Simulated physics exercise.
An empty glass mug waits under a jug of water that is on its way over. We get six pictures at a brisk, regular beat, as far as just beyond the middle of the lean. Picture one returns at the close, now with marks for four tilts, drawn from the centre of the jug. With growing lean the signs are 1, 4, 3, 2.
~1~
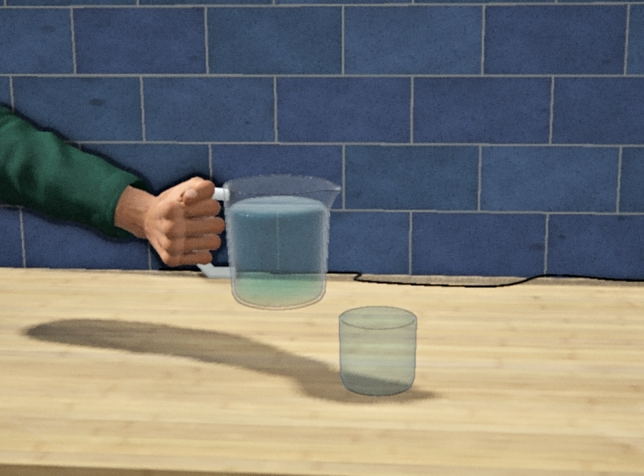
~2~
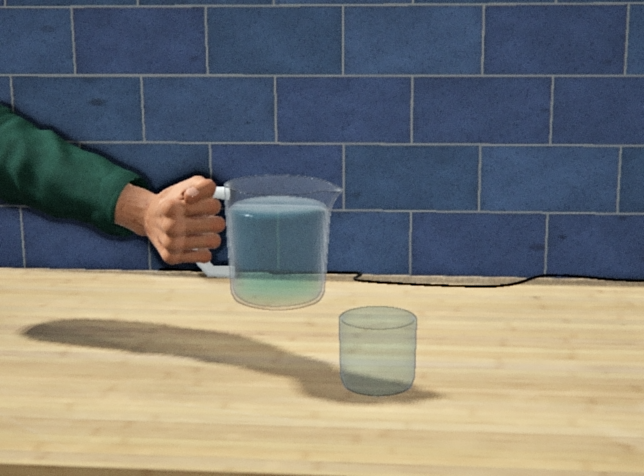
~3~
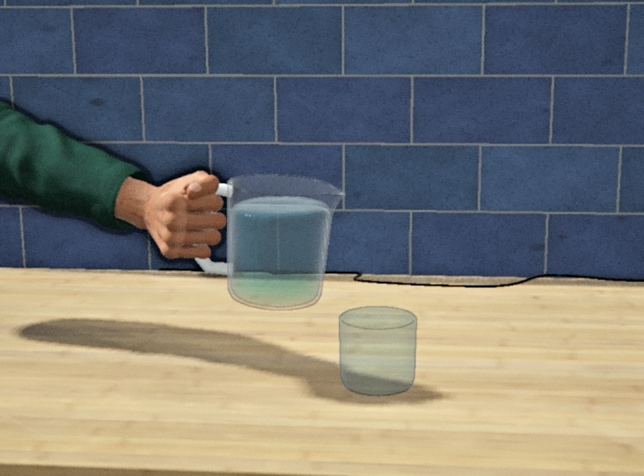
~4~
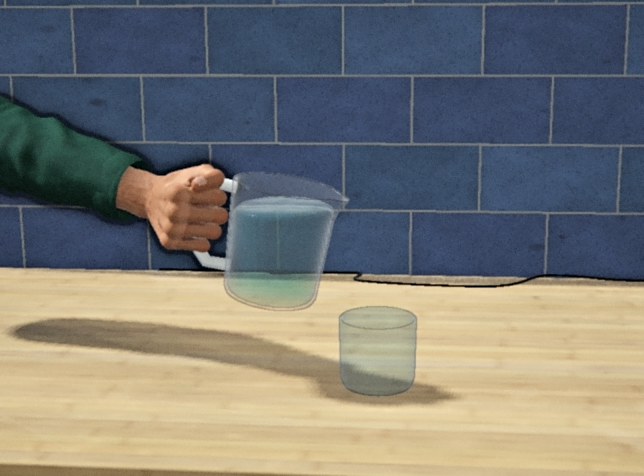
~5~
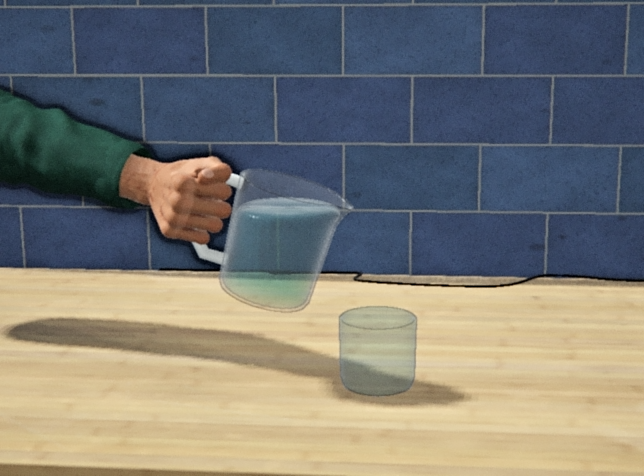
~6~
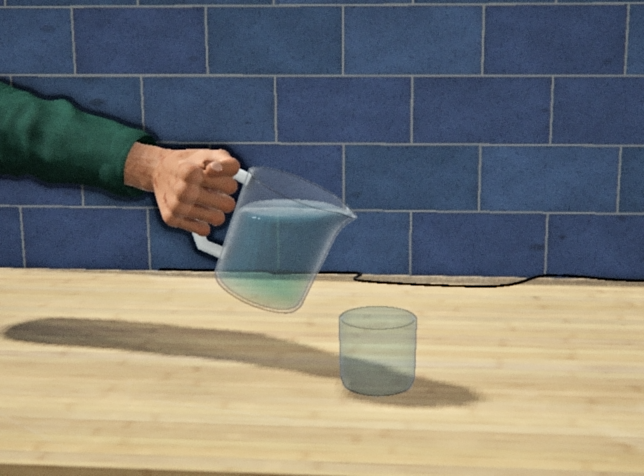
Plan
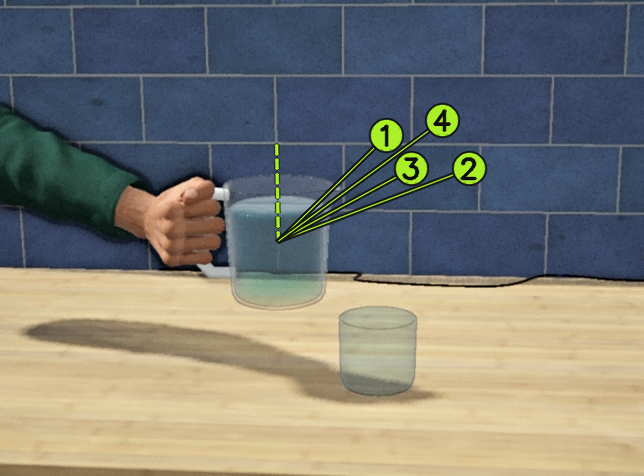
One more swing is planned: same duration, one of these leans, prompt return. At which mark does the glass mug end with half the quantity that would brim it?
1 is best.
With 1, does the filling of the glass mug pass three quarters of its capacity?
No, it does not.
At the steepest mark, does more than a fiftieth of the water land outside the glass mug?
Yes, it does.
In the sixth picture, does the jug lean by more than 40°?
No, it does not.
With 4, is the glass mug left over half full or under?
Over half.
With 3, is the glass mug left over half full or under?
Over.
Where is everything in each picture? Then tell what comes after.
In the first picture, upright, lip at (339, 188); rim of the glass mug round (378, 317); nothing has left yet.
In the second picture, upright, lip at (340, 190); nothing has left yet.
In the third picture, tipped about 4°, lip at (343, 193); nothing has left yet.
In the fourth picture, tipped about 10°, lip at (347, 199); nothing has left yet.
In the fifth picture, tipped about 16°, lip at (351, 207); nothing has left yet.
In the sixth picture, tipped about 23°, lip at (355, 216); nothing has left yet.
On the marked copy, 1 at (374, 147); 2 at (453, 174); 3 at (396, 177); 4 at (428, 130).
For mark 1, the glass mug ends with about 48 % of what it can hold.
For mark 2, the glass mug ends with about 83 % of what it can hold; 24 % of the water is spilt.
For mark 3, the glass mug ends with about 82 % of what it can hold; 11 % of the water is spilt.
For mark 4, the glass mug ends with about 70 % of what it can hold; 3 % of the water is spilt.
